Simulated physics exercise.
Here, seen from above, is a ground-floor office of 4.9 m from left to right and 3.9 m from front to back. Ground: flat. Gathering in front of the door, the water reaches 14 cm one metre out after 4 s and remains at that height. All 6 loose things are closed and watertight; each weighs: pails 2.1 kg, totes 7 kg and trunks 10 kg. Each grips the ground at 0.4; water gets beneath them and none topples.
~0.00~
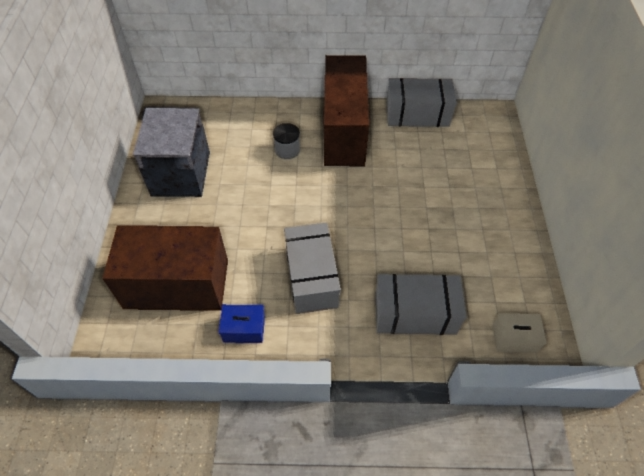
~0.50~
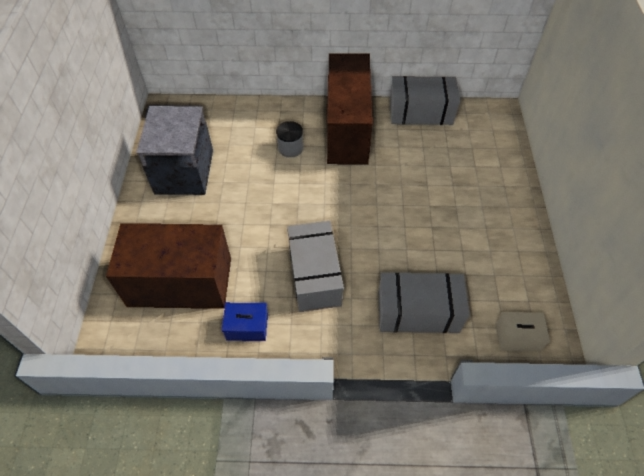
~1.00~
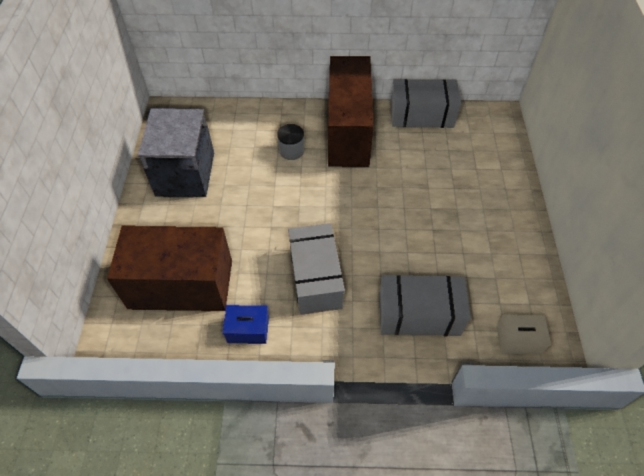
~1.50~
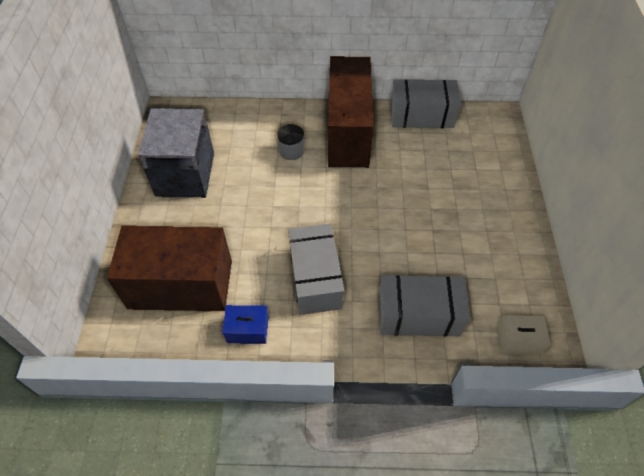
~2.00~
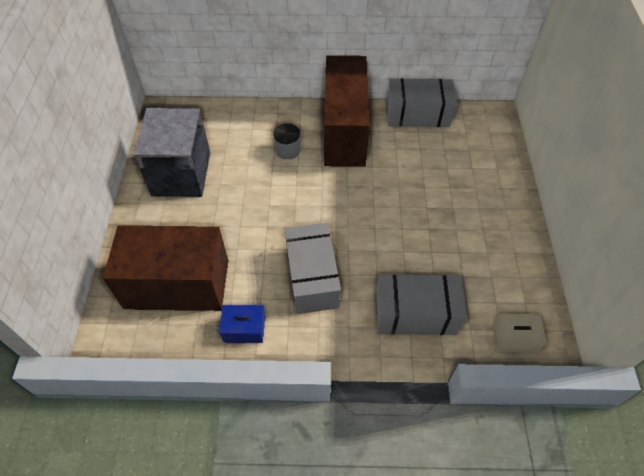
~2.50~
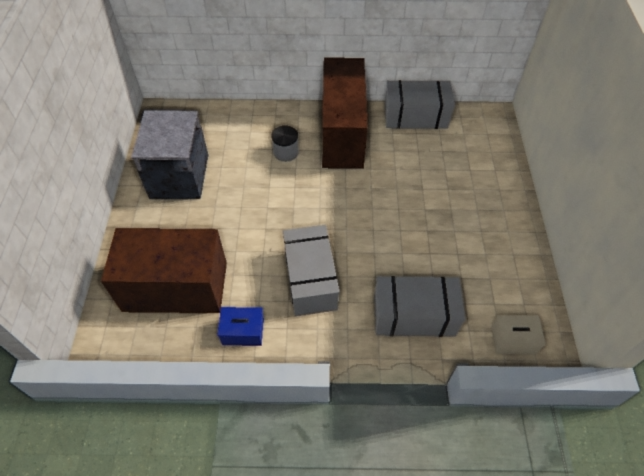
A ground-floor office with pale brick walls and a tiled floor is seen from high above, its doorway at the front. Grey strapped trunks, reddish-brown furniture, a dark cabinet, a small bucket, a blue tote at front left and a beige one at front right all stay still. The view sways very slightly, while outside the paving darkens and a thin film of water spreads up to the doorway.
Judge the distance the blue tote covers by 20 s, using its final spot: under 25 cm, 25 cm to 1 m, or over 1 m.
It's set to keep to its spot.
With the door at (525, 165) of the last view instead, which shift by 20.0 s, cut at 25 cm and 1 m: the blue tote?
In that case the blue tote gets carried off.
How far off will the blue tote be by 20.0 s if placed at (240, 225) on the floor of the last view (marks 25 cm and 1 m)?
Well, it gets a small push.
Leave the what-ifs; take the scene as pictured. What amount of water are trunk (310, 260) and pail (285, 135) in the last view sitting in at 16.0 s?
Close to 5 and 5 centimetres.
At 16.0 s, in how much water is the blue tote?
I'd put it at about 3 cm.
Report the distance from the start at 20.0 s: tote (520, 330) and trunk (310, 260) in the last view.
The first is 120 cm from its start, the second 140 cm.
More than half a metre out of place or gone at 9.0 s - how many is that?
I count 3.
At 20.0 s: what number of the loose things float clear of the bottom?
At that moment 5.
After 4.0 s the blue tote is near (240, 321), 0.0 m from its start, aground; 0 afloat.
After 9.0 s the blue tote is near (240, 321), 0.0 m from its start, aground; 3 afloat.
After 16.0 s the blue tote is near (240, 321), 0.0 m from its start, aground; 4 afloat.
After 20.0 s the blue tote is near (242, 321), 0.0 m from its start, aground; 5 afloat.
